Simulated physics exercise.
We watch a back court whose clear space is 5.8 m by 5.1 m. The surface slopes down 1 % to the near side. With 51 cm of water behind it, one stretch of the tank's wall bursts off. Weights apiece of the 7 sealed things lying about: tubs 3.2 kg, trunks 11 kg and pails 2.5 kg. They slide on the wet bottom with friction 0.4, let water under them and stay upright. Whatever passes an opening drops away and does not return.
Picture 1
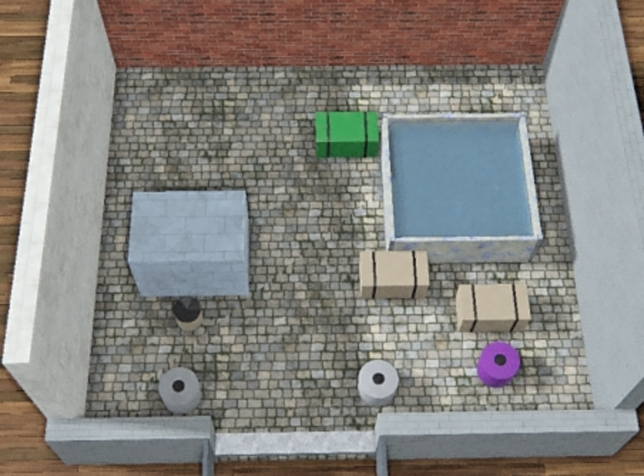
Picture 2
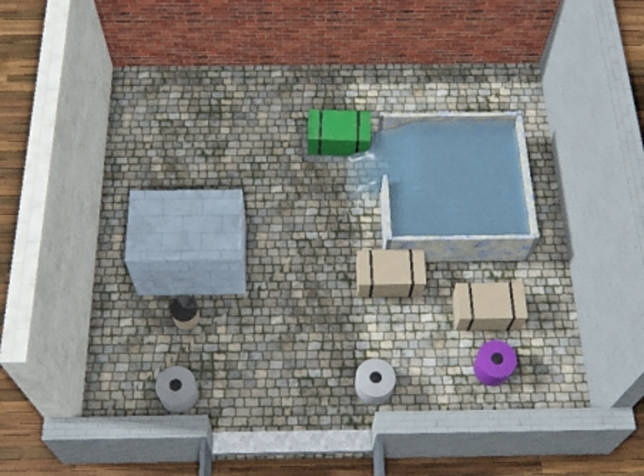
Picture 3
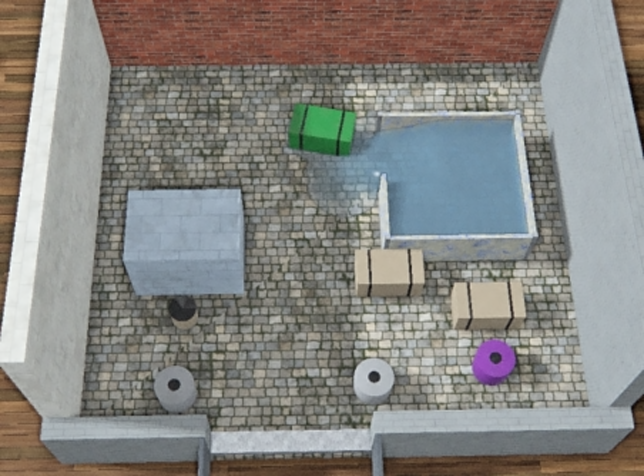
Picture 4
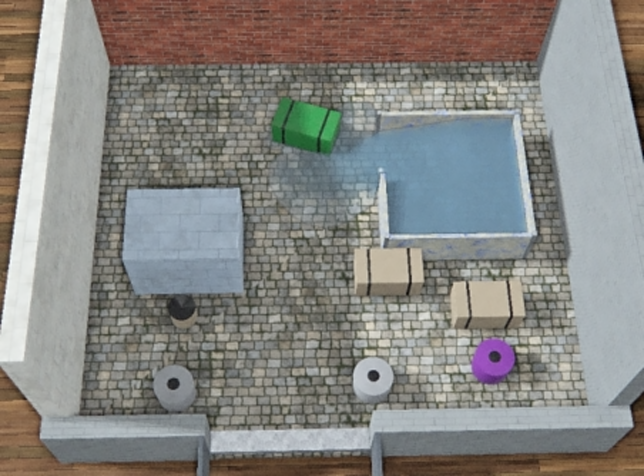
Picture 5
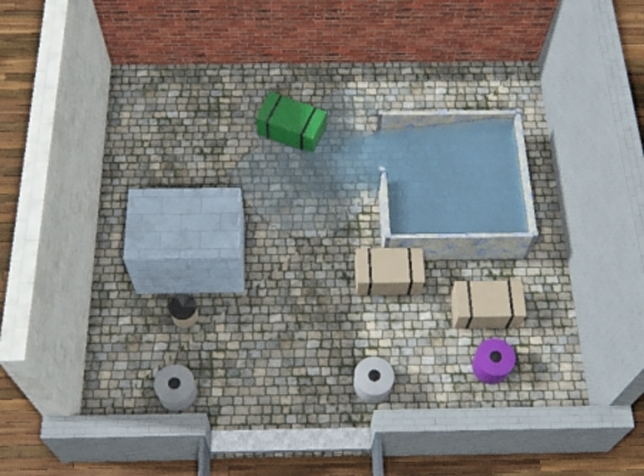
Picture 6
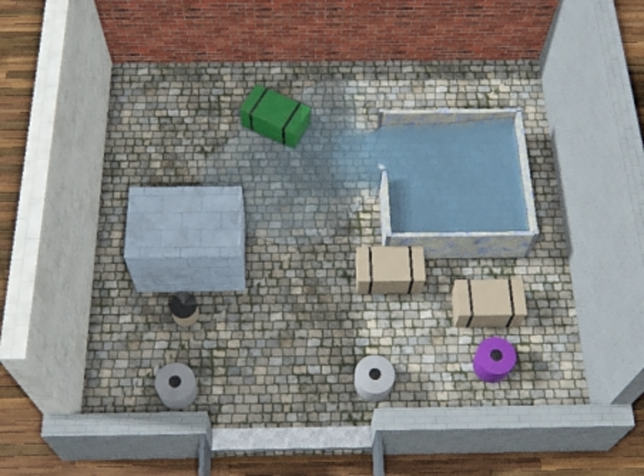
At the start, a green trunk rests beside a full water tank in a walled, cobbled court. Part of the tank's left wall gives way and water spills out, spreading left across the stones. The trunk slides left and turns slightly, while the other trunks and tubs stay put.
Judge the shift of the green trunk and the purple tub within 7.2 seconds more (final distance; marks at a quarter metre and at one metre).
The green trunk travels far; the purple tub stays put.
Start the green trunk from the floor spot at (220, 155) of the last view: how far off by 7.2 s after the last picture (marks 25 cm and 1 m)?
It travels far.
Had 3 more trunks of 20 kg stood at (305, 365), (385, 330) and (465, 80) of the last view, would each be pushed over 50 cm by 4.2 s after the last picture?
In turn: Under, short of it, short of it.
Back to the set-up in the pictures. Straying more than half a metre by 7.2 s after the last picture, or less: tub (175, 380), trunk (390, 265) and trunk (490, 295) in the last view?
In turn: More, under, short of it.
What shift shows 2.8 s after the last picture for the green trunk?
Roughly 250 cm by then.
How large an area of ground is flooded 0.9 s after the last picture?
Some 12.0 m2.
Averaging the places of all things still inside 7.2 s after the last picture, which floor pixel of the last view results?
Around (368, 296).
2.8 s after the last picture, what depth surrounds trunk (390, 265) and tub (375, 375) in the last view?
Roughly 0 and 1 cm.
Then, 0.9 s after the last picture the green trunk is near (175, 79), 2.3 m from its start, aground; the purple tub is near (496, 355), 0.0 m from its start, aground; 0 of 7 are out; 0 afloat.
Then, 2.8 s after the last picture the green trunk is near (145, 108), 2.5 m from its start, afloat; the purple tub is near (496, 355), 0.0 m from its start, aground; 0 of 7 are out; 2 afloat.
Then, 4.8 s after the last picture the green trunk is near (205, 139), 1.8 m from its start, afloat; the purple tub is near (496, 355), 0.0 m from its start, aground; 0 of 7 are out; 2 afloat.
Then, 7.2 s after the last picture the green trunk is near (230, 110), 1.5 m from its start, afloat; the purple tub is near (496, 355), 0.0 m from its start, aground; 1 of 7 are out; 2 afloat.
